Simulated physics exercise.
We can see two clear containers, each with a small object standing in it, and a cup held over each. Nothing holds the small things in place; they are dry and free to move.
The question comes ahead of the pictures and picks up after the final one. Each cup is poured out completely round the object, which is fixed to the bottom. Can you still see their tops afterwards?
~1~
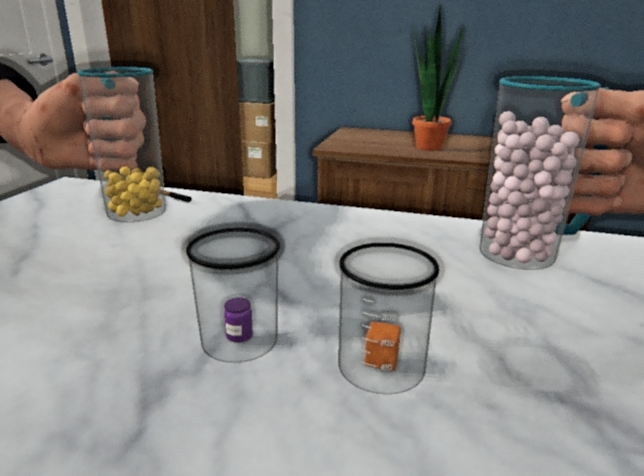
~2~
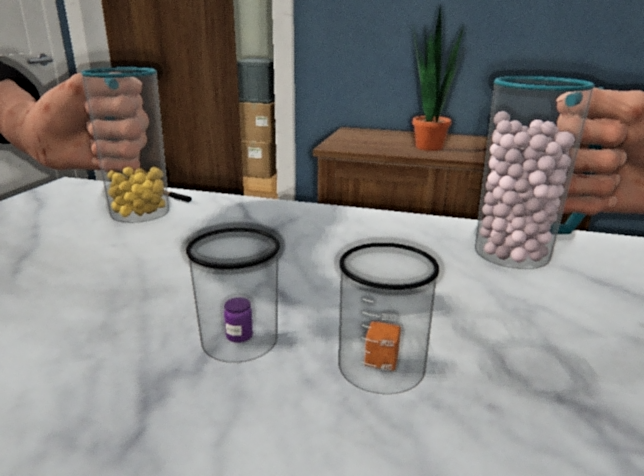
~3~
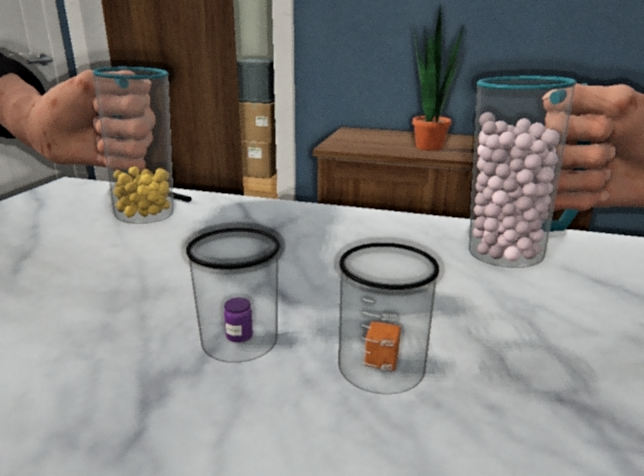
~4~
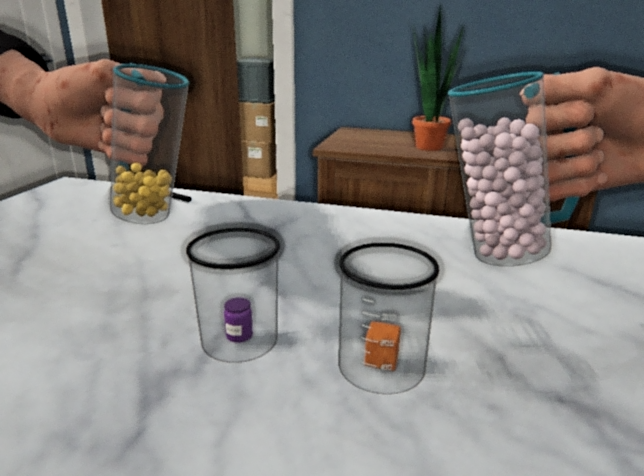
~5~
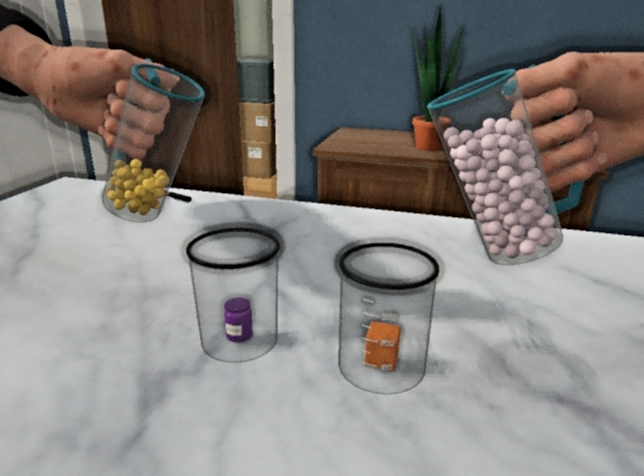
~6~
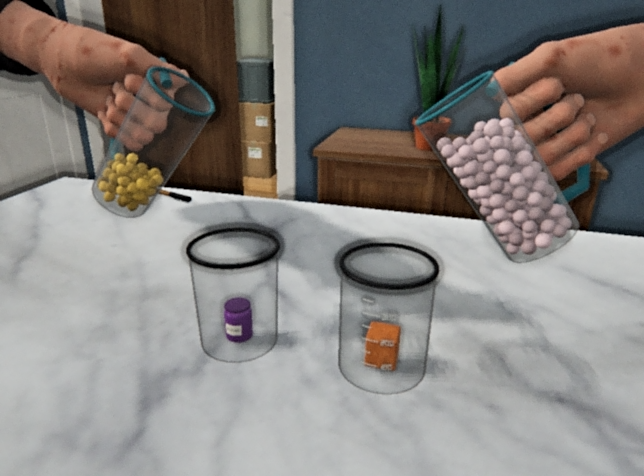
The left thing stays visible, and the right thing is swallowed up.
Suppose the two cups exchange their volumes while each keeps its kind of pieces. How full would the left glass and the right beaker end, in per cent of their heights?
Fill heights - left near 60 %, right near 25 %.
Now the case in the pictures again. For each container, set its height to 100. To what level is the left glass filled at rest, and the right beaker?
The left one comes to 30 %, the right one to 60 %.
Then, 0.59 s past the last view, left glass empty, all of its cupful still in the cup; right beaker empty, all of its cupful still in the cup.
Then, 1.10 s past the last view, left glass nearly empty, nearly all of its cupful still in the cup; right beaker nearly empty, about two thirds of its cupful still in the cup.
Then, 1.54 s past the last view, left glass nearly empty, none of its cupful still in the cup; right beaker half full, none of its cupful still in the cup.
Finally, left glass a quarter full (surface near (238, 310)), nothing beside it; right beaker half full (surface near (386, 307)), nothing beside it; the left thing is still showing; the right thing is covered.
